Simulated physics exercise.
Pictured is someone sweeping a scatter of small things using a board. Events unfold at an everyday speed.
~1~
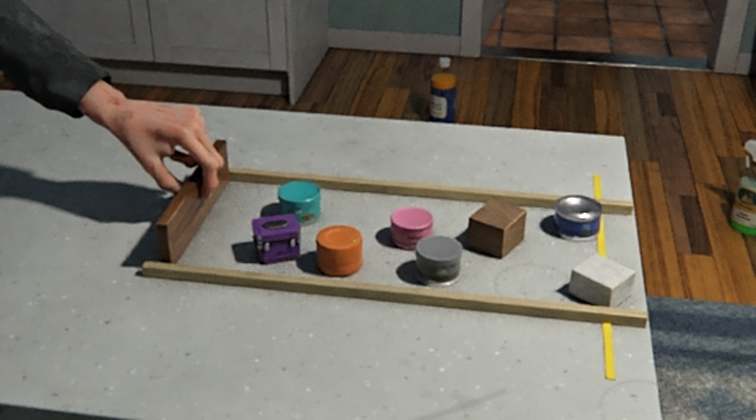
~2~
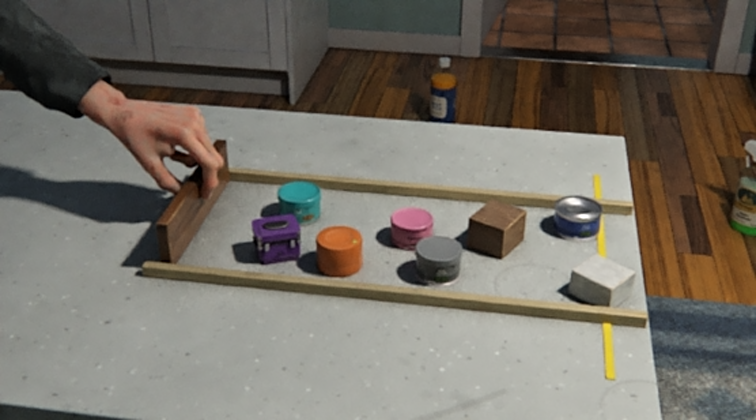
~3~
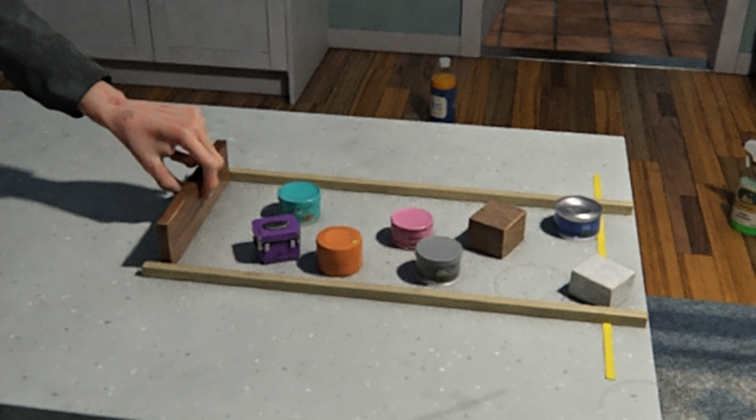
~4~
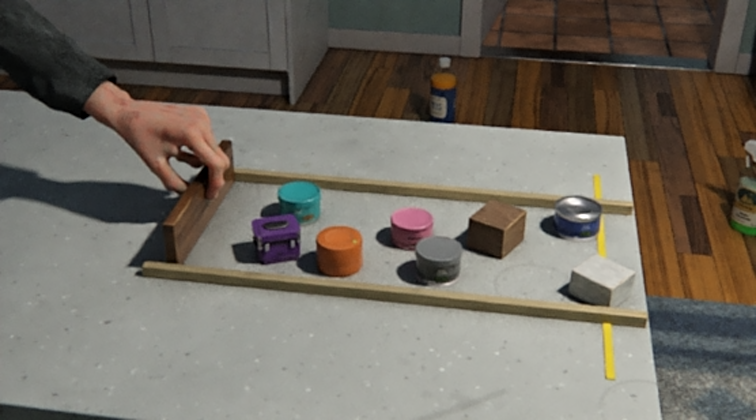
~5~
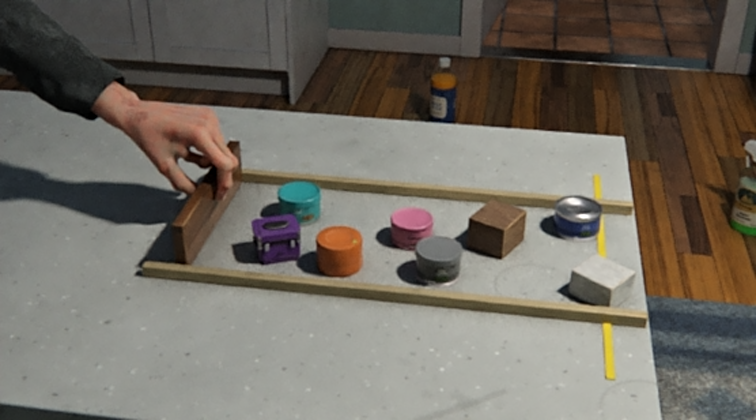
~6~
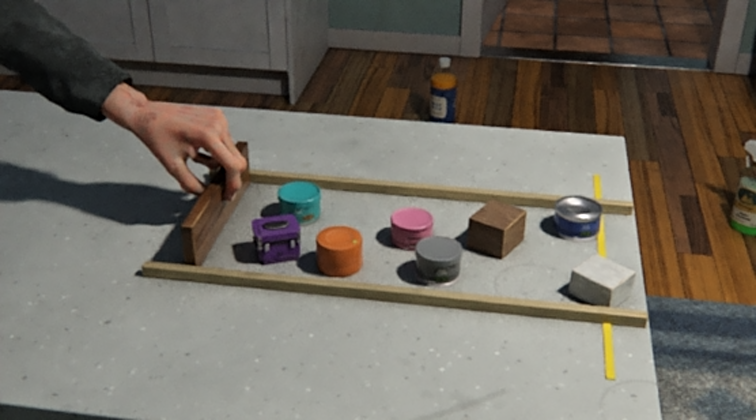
The clip opens on a hand gripping a dark wooden board at the left end of two pale rails on a speckled counter, with small tubs, blocks and a purple case scattered between them. The board stays still at first, then the hand slides it slightly right, toward the purple case, while the objects remain in place.
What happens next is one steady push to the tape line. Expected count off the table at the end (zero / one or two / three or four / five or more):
It ends with five or upward gone from the table.
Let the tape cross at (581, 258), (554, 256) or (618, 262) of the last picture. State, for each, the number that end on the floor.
Counts per try: 4; 2; 5.
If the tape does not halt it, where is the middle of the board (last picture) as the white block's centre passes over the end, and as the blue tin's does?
I'd put it close to (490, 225), and close to (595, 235) for the other one.
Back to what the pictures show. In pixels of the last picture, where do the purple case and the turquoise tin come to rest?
Listed as asked: First (630, 280), and then (625, 235).
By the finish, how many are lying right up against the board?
Count recorded: 3.
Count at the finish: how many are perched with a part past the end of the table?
The count is 3.
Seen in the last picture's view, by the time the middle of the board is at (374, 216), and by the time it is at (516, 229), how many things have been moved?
At the first place 5, at the second 8.
Early on, none off yet; white block at rest near (602, 283); blue tin at rest near (577, 218); brown block at rest near (497, 229).
Finally, the number that fall off is five or more; lost, orange lid, grey pot, brown block, blue tin and white block.
